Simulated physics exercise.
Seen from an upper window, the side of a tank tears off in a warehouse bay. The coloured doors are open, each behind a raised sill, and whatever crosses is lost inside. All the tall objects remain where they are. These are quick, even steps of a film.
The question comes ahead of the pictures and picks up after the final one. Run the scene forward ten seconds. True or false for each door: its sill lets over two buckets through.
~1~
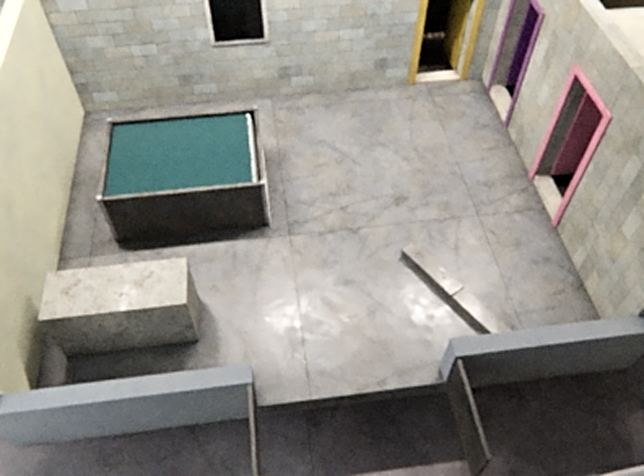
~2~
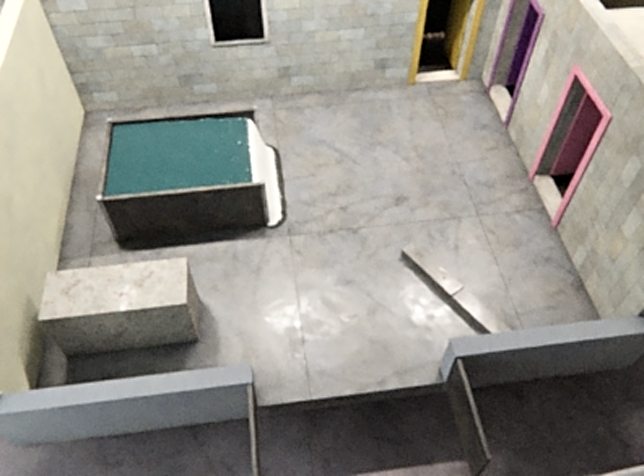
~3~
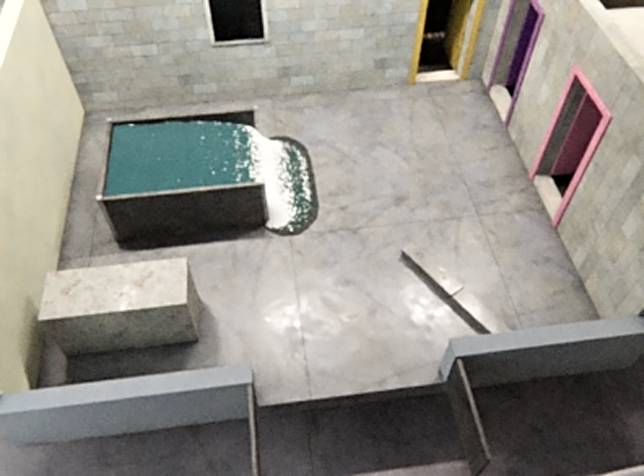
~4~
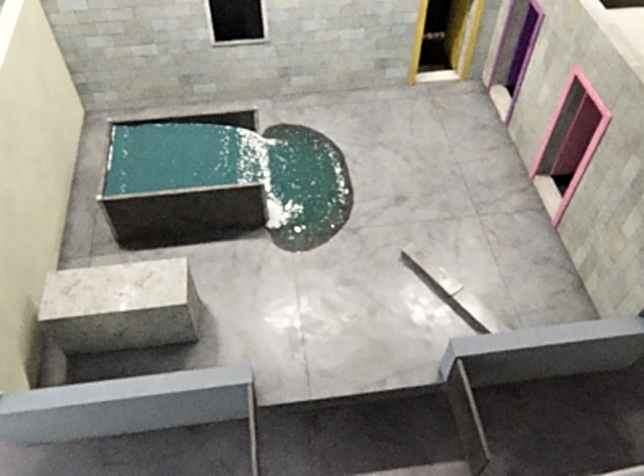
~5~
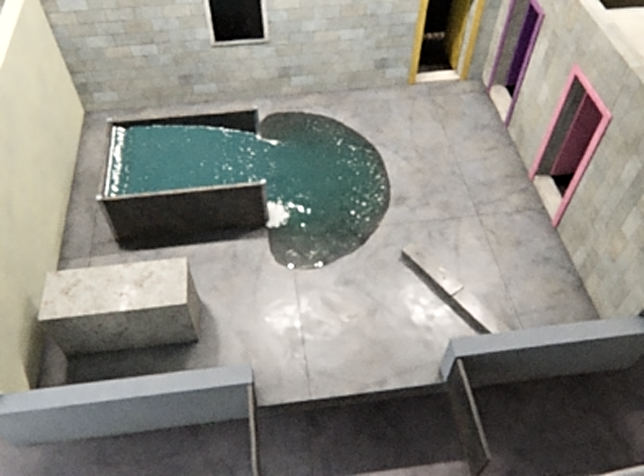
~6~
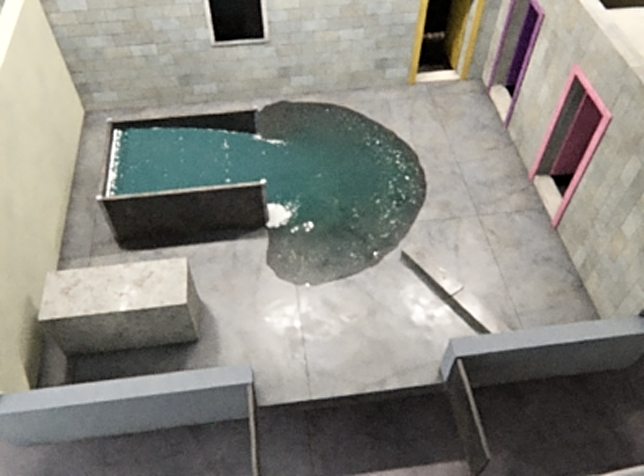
The pink door true; the purple door true; the yellow door true.
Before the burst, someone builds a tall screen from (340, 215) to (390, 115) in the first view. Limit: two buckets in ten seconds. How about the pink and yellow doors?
I'd say the pink door falls short and the yellow door overshoots.
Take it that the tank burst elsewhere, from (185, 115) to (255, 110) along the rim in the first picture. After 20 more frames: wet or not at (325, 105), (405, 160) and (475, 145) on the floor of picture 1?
So that's waterlogged for the first, waterlogged for the second and waterlogged for the third.
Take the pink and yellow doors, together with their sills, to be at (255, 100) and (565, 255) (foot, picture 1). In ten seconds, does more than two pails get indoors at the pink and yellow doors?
Result: Pink stays beneath the limit, and yellow goes beyond the limit.
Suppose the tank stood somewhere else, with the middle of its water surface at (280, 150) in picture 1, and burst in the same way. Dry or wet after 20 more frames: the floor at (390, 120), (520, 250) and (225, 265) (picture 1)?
One after the other: Wet, covered, no water.
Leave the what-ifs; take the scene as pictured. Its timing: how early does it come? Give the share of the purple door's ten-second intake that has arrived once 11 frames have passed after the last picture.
It would be roughly 15 percent of the ten-second total.
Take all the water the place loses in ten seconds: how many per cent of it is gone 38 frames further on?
Around 85 percent.
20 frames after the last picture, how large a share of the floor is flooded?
I'd put it at roughly 55 per cent.
A moment on, water covers 45 % of the floor; the pink door wet at the sill, nothing in, the purple door wet at the sill, nothing in, the yellow door not reached.
Next, water covers 55 % of the floor; the pink door over two buckets in, the purple door under two buckets in, the yellow door under two buckets in.
Then, water covers 55 % of the floor; the pink door far over two buckets in, the purple door over two buckets in, the yellow door far over two buckets in.
Later, water covers 65 % of the floor; the pink door far over two buckets in, the purple door far over two buckets in, the yellow door far over two buckets in.
In the end, water covers 95 % of the floor; the pink door far over two buckets in, the purple door far over two buckets in, the yellow door far over two buckets in.
